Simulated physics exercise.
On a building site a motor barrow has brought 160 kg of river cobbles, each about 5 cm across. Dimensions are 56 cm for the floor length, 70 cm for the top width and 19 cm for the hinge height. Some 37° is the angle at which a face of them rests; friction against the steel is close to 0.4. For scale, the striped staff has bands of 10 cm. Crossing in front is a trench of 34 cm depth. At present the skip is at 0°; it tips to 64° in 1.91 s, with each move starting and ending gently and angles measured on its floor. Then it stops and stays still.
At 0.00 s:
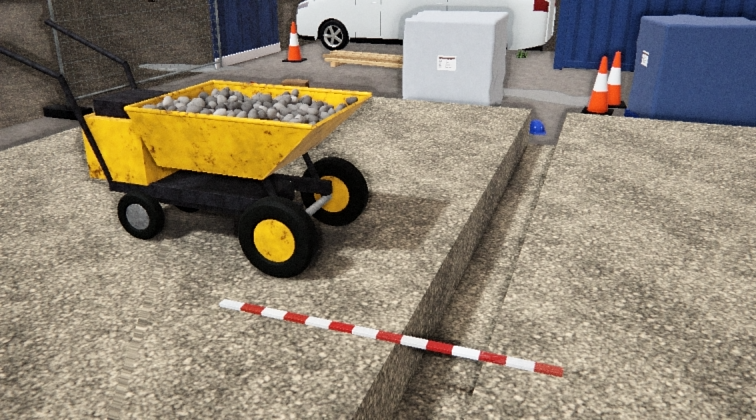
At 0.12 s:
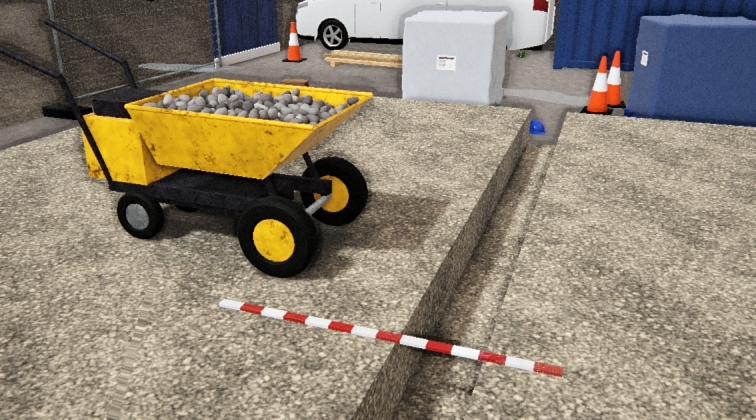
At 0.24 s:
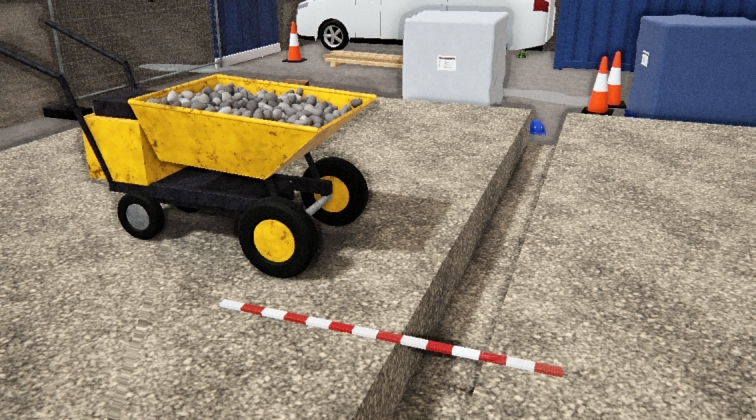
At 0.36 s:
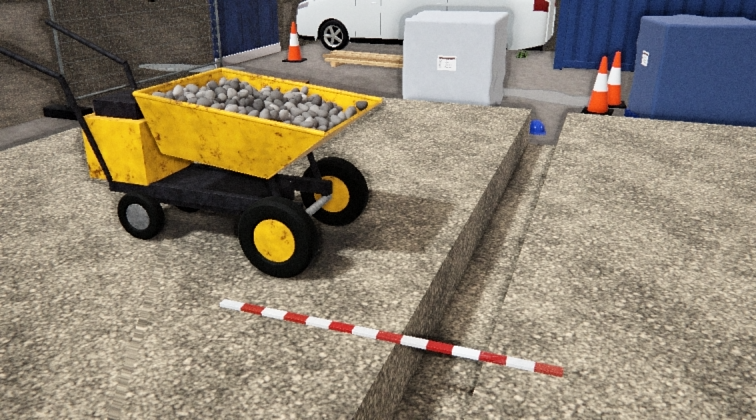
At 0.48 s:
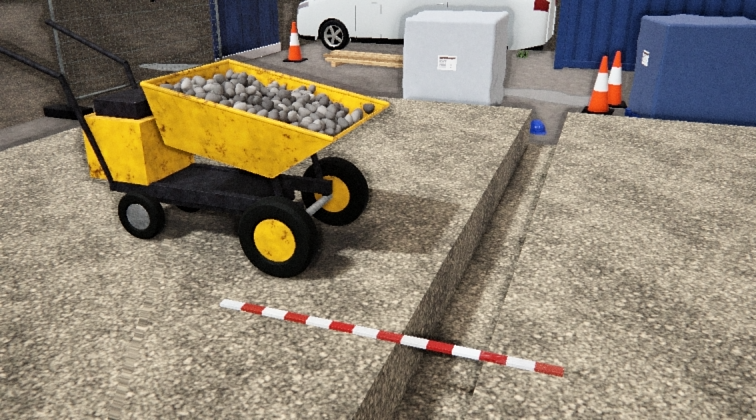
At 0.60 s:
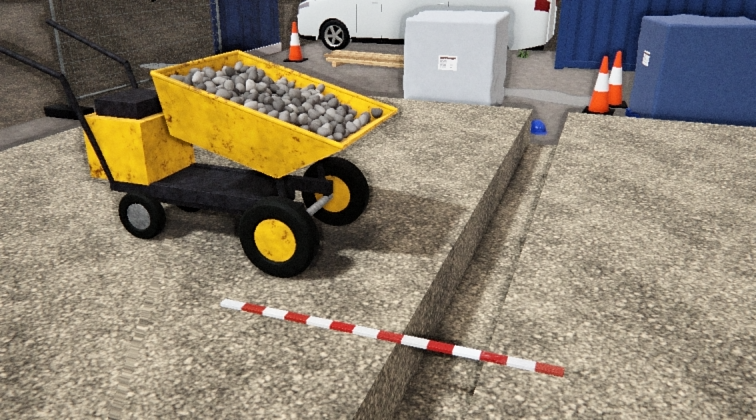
On a building site, a yellow motor barrow's skip of grey cobbles tilts gradually to the right.
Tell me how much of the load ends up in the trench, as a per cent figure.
Some 100 per cent ends up in the trench.
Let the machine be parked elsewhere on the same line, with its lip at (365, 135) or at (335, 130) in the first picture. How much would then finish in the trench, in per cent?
Roughly 60 percent for the first, and 90 percent for the second.
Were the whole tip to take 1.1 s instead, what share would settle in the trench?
Roughly 95 per cent would.
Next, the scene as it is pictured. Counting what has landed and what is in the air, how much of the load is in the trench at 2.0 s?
Roughly 55 percent of the load.
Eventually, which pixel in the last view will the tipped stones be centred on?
The tipped stones centre close to (472, 318).
After 1.4 s the floor is at 54°; 99 % in the skip, 1 % short of the trench; the foremost stones are at (417, 208).
After 2.0 s the floor is at 64°; 43 % in the skip, 3 % short of the trench, 53 % in the trench; the foremost stones are at (500, 333).
After 2.4 s the floor is at 64°; 17 % in the skip, 3 % short of the trench, 80 % in the trench; the foremost stones are at (532, 323).
After 4.3 s the floor is at 64°; 0 % in the skip, 100 % in the trench; the foremost stones are at (545, 330).
